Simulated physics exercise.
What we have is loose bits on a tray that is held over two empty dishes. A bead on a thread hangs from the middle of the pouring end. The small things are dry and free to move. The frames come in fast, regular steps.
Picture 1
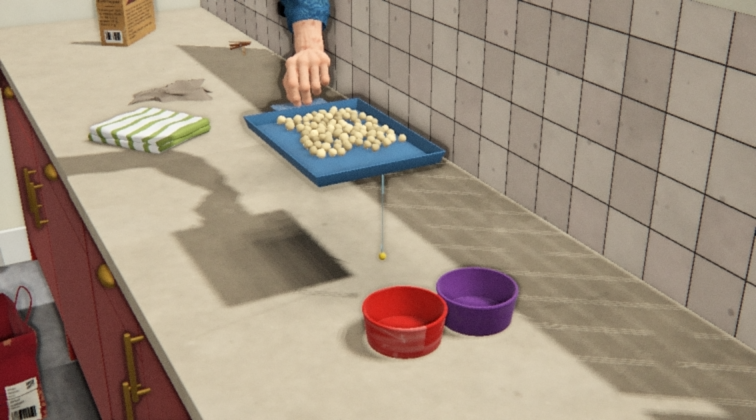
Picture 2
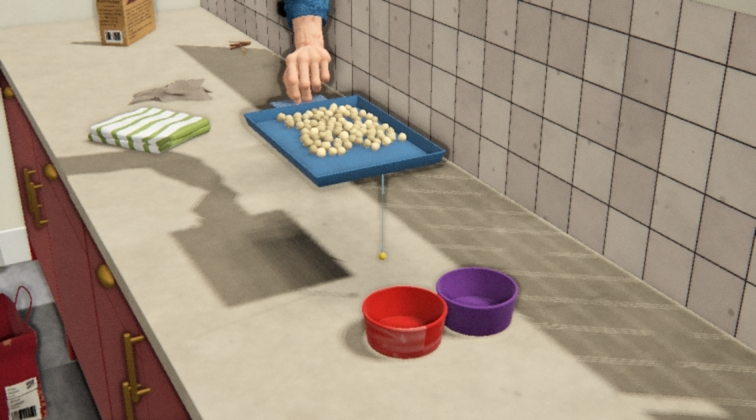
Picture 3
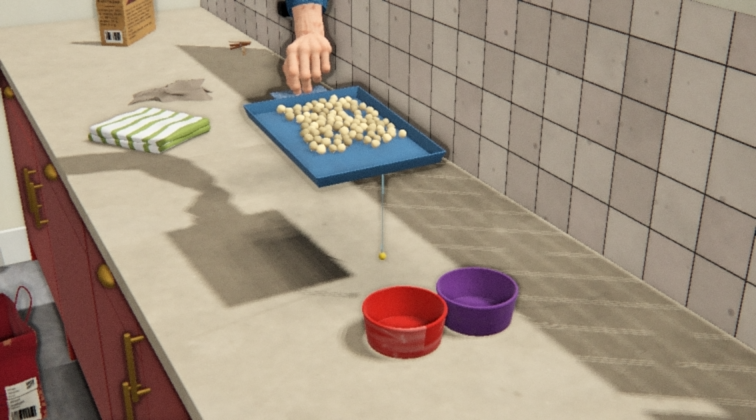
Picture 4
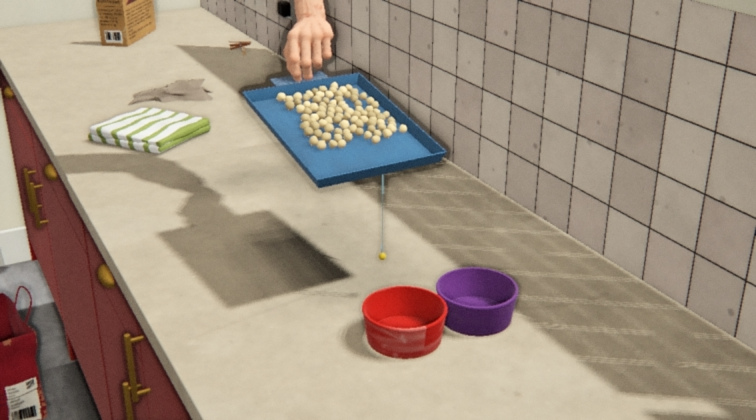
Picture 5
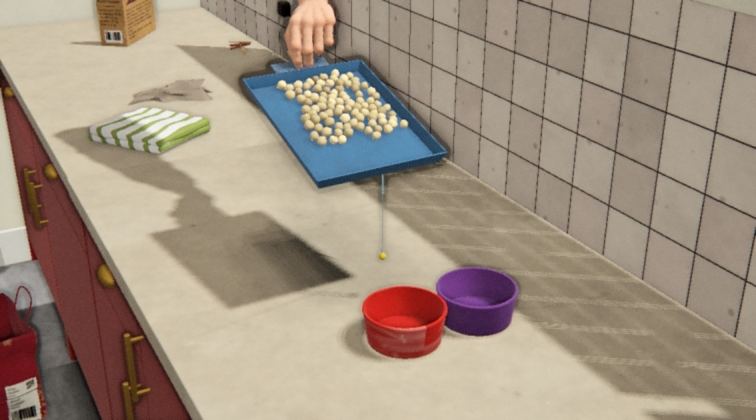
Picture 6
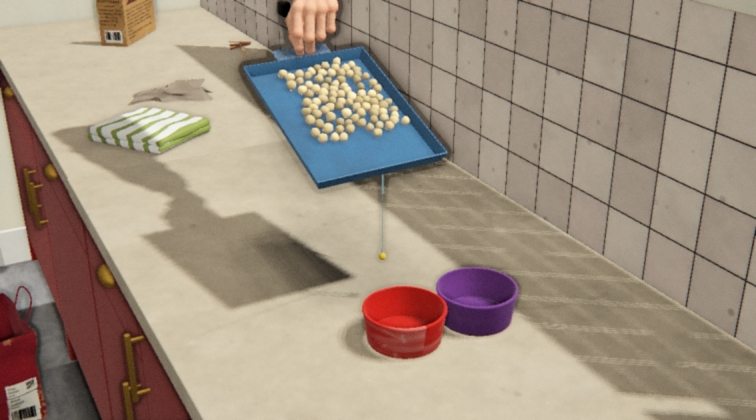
On a kitchen counter, a hand held a blue tray of small, round, pale nuts above an empty red dish and an empty purple one, then steadily raised the handle end, tilting the tray.
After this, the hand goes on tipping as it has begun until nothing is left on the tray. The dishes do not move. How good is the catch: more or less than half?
The two hold under half of the load.
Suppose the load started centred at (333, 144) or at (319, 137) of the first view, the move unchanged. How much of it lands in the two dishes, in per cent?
The first gives 30 %, the second 20 %.
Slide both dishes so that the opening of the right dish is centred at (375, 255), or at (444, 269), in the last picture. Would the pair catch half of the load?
At the first place below a half, at the second more than half.
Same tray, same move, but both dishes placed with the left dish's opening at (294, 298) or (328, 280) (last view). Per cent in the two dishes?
Roughly 50 per cent, and 20 per cent.
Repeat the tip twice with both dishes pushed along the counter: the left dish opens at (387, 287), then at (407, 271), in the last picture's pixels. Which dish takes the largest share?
One: Left. Two: The left-hand dish.
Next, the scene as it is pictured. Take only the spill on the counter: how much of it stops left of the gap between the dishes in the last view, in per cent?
Near 100 %.
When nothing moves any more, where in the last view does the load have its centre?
Roughly at (394, 318).
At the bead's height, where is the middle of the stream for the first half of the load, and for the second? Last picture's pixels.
At about (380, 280), then at (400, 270).
Just after the last frame, tray tipped steeply; the larger part on the tray; about a tenth in the air.
A moment on, tray tipped past a quarter turn; roughly half on the tray; about a tenth in the left dish; about a tenth in the right dish; roughly a quarter outside both; roughly a quarter in the air.
Further on, tray tipped past a quarter turn; roughly a quarter in the left dish; about a tenth in the right dish; roughly two thirds outside both.
When it is over, tray tipped past a quarter turn; roughly a quarter in the left dish; about a tenth in the right dish; roughly two thirds outside both.
